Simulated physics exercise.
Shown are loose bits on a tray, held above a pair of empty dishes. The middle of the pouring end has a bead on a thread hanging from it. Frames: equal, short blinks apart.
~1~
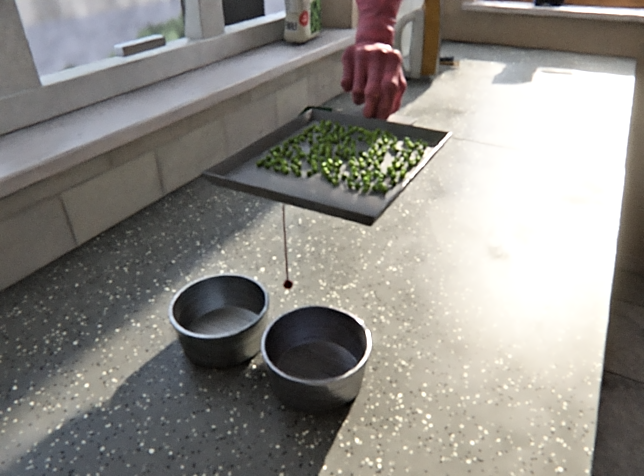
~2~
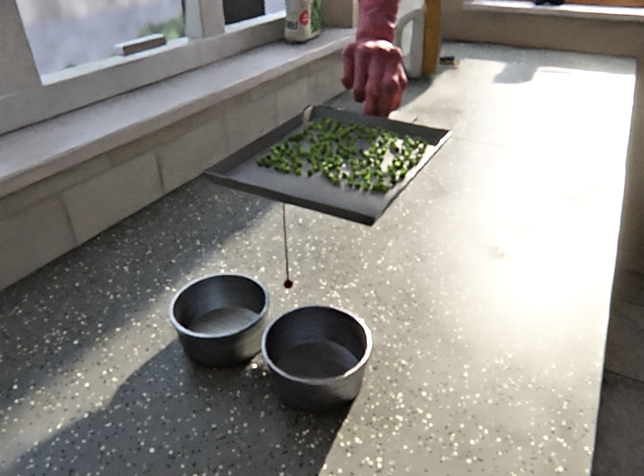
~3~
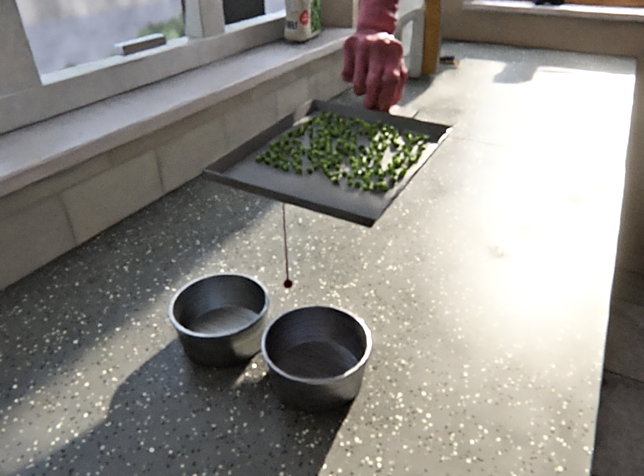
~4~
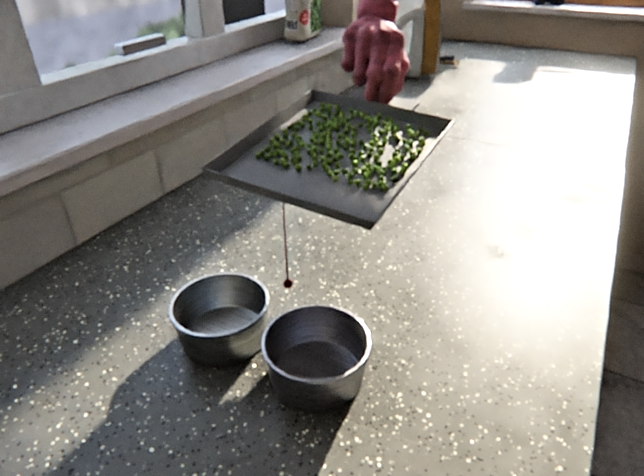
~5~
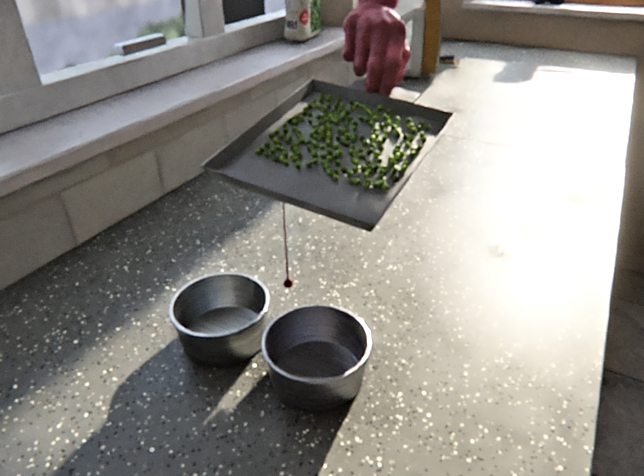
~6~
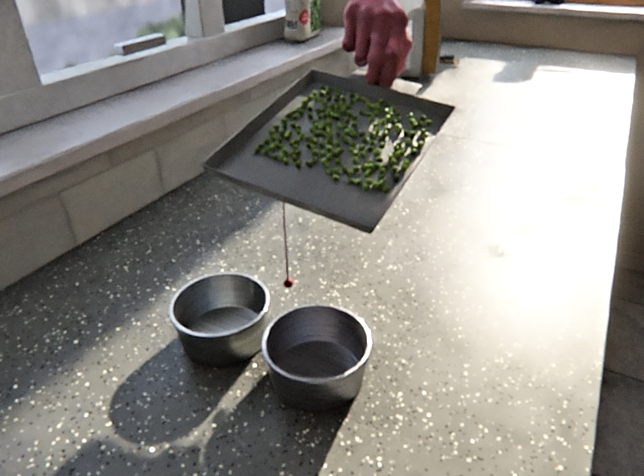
A speckled grey countertop beside a tiled ledge and a window is seen from above at an angle, in strong sunlight. A reddish hand is at the far edge of a dark, flat tray of small green bits, above two empty grey metal dishes, with a small dark bead hanging on a thread. The tray's far side rises slowly, its near right corner dipping slightly, while the dishes and camera stay still.
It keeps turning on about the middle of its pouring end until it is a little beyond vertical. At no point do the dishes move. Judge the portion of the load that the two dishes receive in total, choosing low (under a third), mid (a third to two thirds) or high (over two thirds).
Mid, a third to two thirds.
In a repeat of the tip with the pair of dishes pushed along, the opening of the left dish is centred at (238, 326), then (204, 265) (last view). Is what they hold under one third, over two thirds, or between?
In order of the places: Under a third, then less than a third.
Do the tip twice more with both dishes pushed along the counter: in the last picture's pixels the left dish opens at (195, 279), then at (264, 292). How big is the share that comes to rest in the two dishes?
Trial 1 about 10 %, trial 2 about 100 %.
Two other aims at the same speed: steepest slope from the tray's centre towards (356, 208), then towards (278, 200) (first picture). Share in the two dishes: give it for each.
40 % and 90 %.
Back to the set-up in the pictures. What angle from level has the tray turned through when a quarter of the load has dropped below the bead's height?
Angle: Close to 75°.
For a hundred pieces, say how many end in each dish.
Near 0 in a hundred for the left dish; near 60 for the right dish.
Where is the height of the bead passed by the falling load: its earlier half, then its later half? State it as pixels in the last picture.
(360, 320), then (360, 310).
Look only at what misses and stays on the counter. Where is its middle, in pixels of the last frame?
Close to (413, 373).
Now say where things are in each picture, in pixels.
Corners of the pouring end (210, 171) and (371, 212), level; middle of the load (338, 153), dried peas; left dish (190, 347); right dish (289, 391); bead on its thread (288, 285), in the first frame.
Corners of the pouring end (210, 170) and (372, 213), level; middle of the load (338, 151), in the second frame.
Corners of the pouring end (210, 169) and (372, 214), tipped barely, lowest at the right corner; middle of the load (338, 147), in the third frame.
Corners of the pouring end (209, 167) and (371, 217), tipped a little, lowest at the right corner; middle of the load (338, 142), in the fourth frame.
Corners of the pouring end (208, 165) and (372, 220), tipped a little, lowest at the right corner; middle of the load (338, 137), in the fifth frame.
Corners of the pouring end (208, 163) and (371, 223), tipped a little, lowest at the right corner; middle of the load (338, 134); left dish (191, 345); right dish (290, 390), in the sixth frame.
Just after the last frame, tray tipped steeply; the larger part on the tray; about a tenth in the right dish; about a tenth outside both; just a few in the air.
A moment on, tray tipped right over; just a few on the tray; roughly half in the right dish; roughly half outside both; just a few in the air.
Further on, tray tipped past a quarter turn; roughly half in the right dish; roughly half outside both.
When it is over, tray tipped past a quarter turn; roughly half in the right dish; not one in the left dish; roughly half outside both.
